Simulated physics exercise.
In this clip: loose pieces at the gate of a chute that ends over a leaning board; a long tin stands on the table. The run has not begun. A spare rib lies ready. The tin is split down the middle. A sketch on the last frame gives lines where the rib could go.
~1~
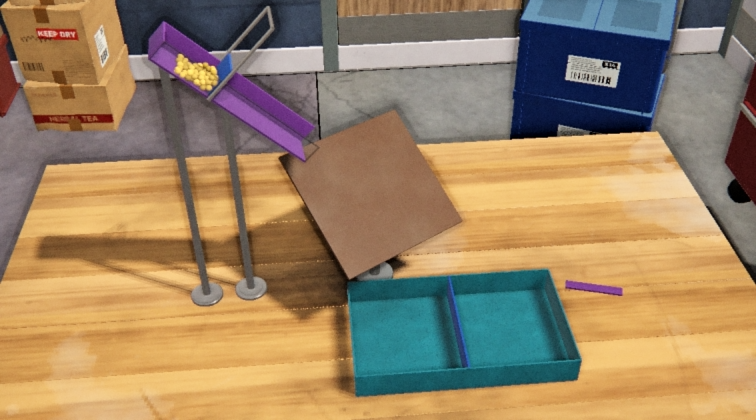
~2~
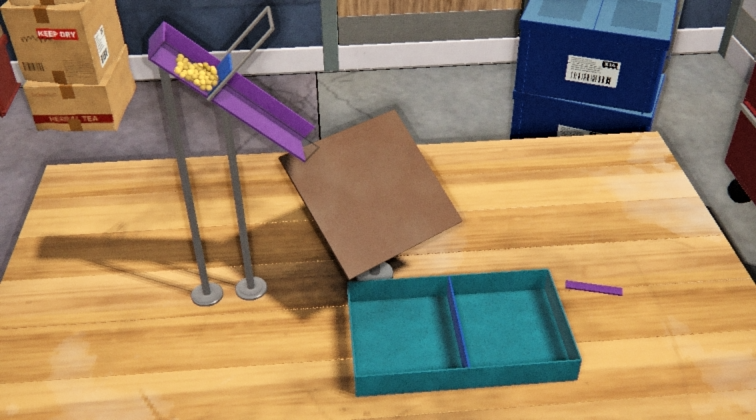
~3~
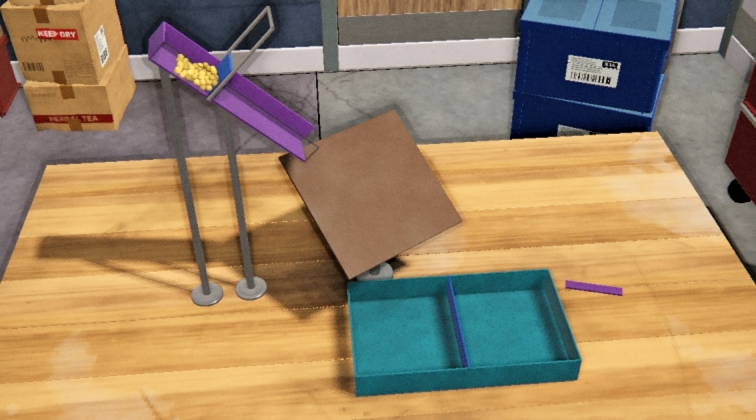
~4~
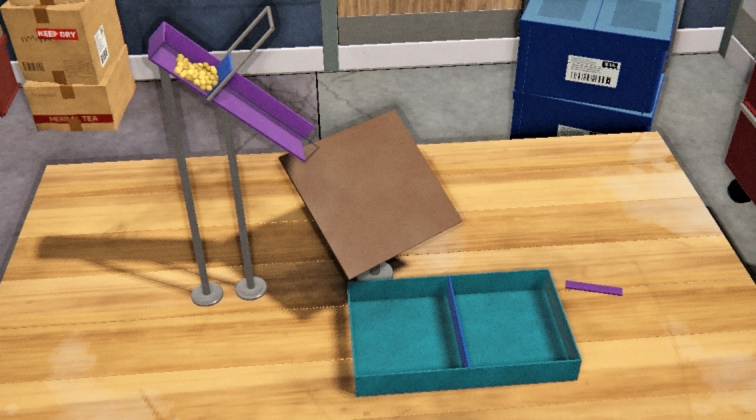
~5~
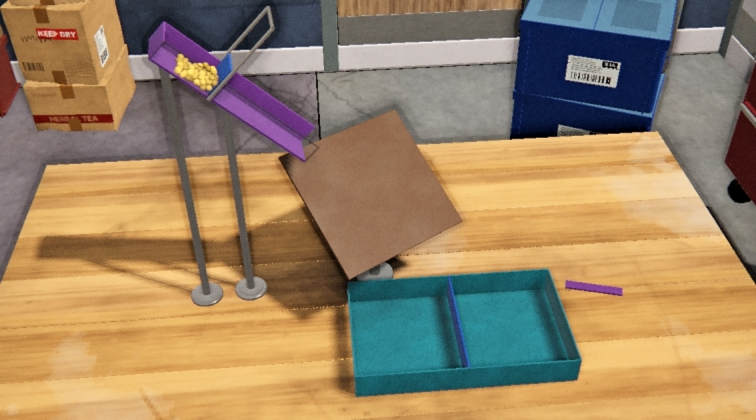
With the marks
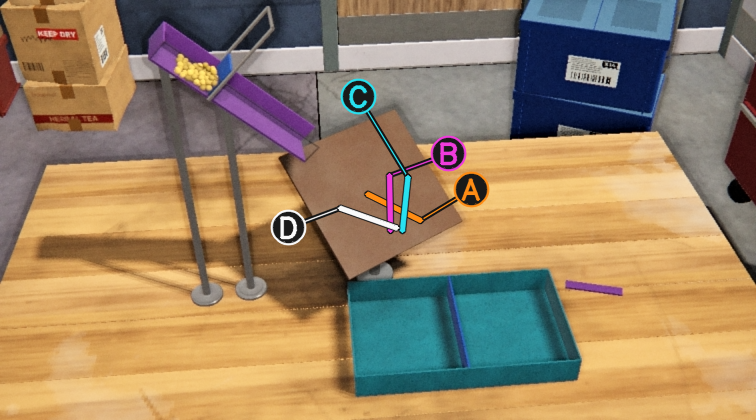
The video shows small yellow pieces resting behind a closed gate in a raised purple chute, above a tilted brown board and a teal tin divided in two, with a purple strip lying to the right; nothing visibly moves.
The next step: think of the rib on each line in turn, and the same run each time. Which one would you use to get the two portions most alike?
A beats the others.
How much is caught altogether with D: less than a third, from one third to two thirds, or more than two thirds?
Line D gives more than two thirds.
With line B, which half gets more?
Left.
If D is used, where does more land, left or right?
More lands on the right.
On the marked copy, line A from (367, 194) to (420, 220); line B from (389, 175) to (390, 230); line C from (407, 177) to (402, 230); line D from (340, 208) to (396, 227).
If A is chosen, of what is caught, close to half in the left half, close to half in the right.
If B is chosen, of what is caught, all but a few in the left half, only a few in the right.
If C is chosen, of what is caught, all but a few in the left half, a small share in the right.
If D is chosen, of what is caught, only a few in the left half, all but a few in the right.
